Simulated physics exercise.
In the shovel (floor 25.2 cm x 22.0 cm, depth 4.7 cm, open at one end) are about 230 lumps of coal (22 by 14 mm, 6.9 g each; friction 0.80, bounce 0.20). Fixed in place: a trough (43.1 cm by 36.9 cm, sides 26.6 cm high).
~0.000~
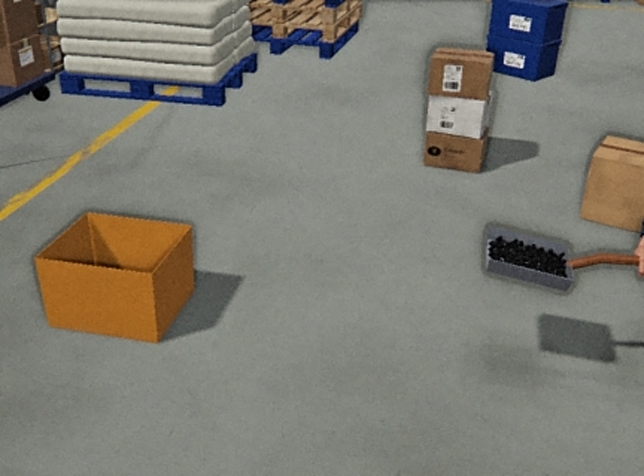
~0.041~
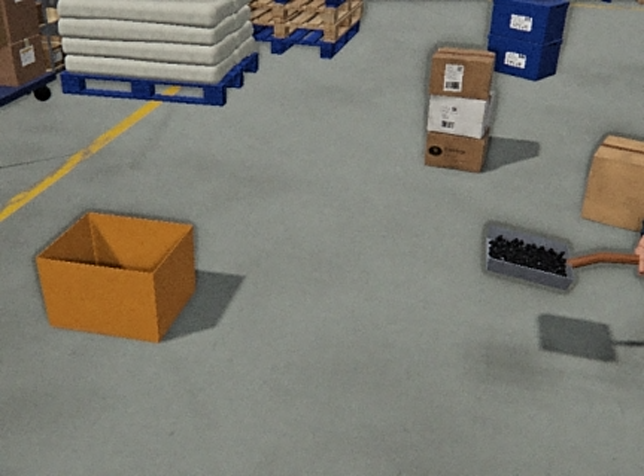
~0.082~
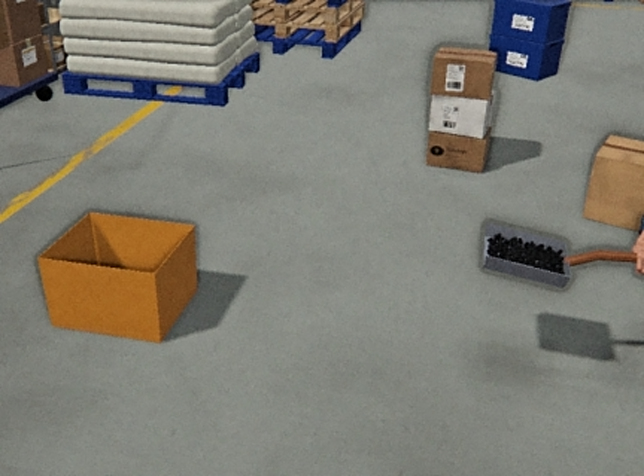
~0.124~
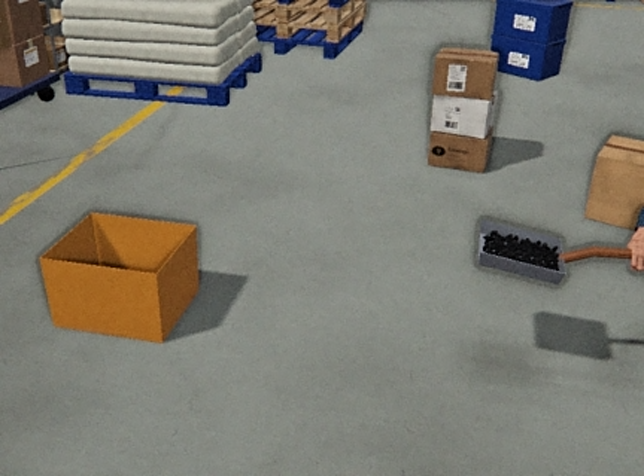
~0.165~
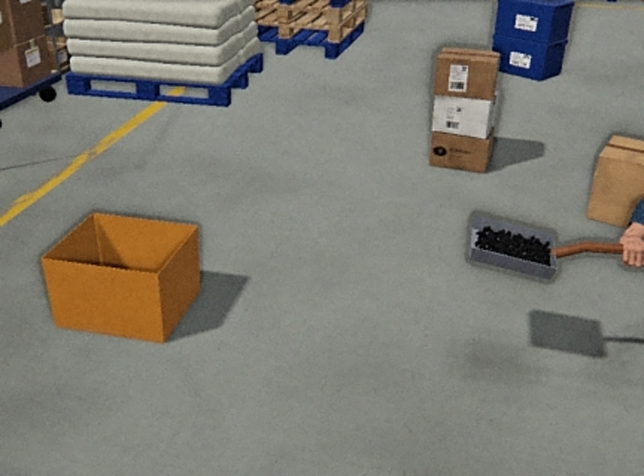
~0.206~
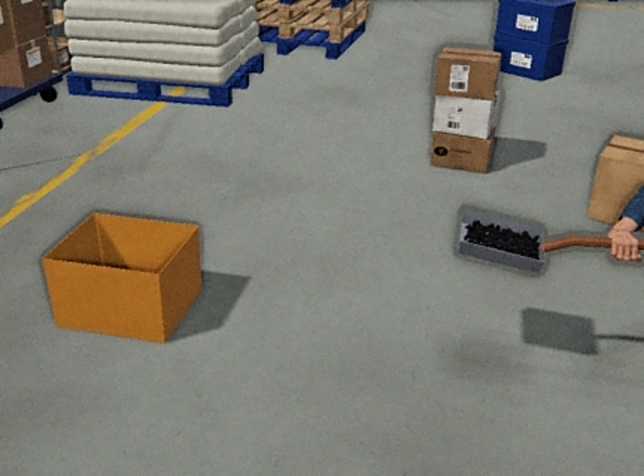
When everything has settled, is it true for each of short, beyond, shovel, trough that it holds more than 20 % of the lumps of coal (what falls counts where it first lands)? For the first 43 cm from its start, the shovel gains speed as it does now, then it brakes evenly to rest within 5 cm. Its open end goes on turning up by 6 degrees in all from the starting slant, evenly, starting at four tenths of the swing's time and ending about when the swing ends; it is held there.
Short: True; beyond: False; shovel: False; trough: False.
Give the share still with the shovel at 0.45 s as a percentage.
I'd estimate close to 75 in a hundred.
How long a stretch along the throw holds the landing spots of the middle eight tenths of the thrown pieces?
About 35 cm.
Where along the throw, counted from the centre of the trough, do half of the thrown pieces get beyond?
About 30 centimetres before it, short of the middle.
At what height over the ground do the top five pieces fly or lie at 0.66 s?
Height of the top five pieces: Around 65 cm.
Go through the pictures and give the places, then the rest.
The first picture shows shovel at (531, 271); tilt 8 degrees; moved 0.0 cm; low side right; open edge at (485, 254); middle of the load at (530, 256); trough at (117, 241).
The second picture shows shovel at (530, 270); tilt 8 degrees; moved 0.5 cm; low side right; open edge at (485, 253); middle of the load at (531, 255).
The third picture shows shovel at (528, 267); tilt 8 degrees; moved 2.0 cm; low side right; open edge at (482, 251); middle of the load at (529, 253).
The fourth picture shows shovel at (522, 264); tilt 8 degrees; moved 4.6 cm; low side right; open edge at (477, 248); middle of the load at (524, 250).
The fifth picture shows shovel at (514, 259); tilt 8 degrees; moved 8.1 cm; low side right; open edge at (469, 243); middle of the load at (517, 245).
The sixth picture shows shovel at (502, 253); tilt 8 degrees; moved 12.6 cm; low side right; open edge at (458, 237); middle of the load at (505, 239); trough at (124, 242). It turns about 25 degrees a second.
After 0.34 s, tilt 11 degrees; shovel 100 %; middle of all pieces near (445, 216).
After 0.45 s, tilt 14 degrees; shovel 75 %, in the air 25 %; middle of all pieces near (379, 189).
Then, at 0.56 s, tilt 14 degrees; shovel 10 %, in the air 90 %; middle of all pieces near (325, 181).
Then, at 0.66 s, tilt 14 degrees; in the air 100 %; middle of all pieces near (281, 199).
At rest (1.7 s), short 100 %, beyond 0 %, shovel 0 %, trough 0 %.
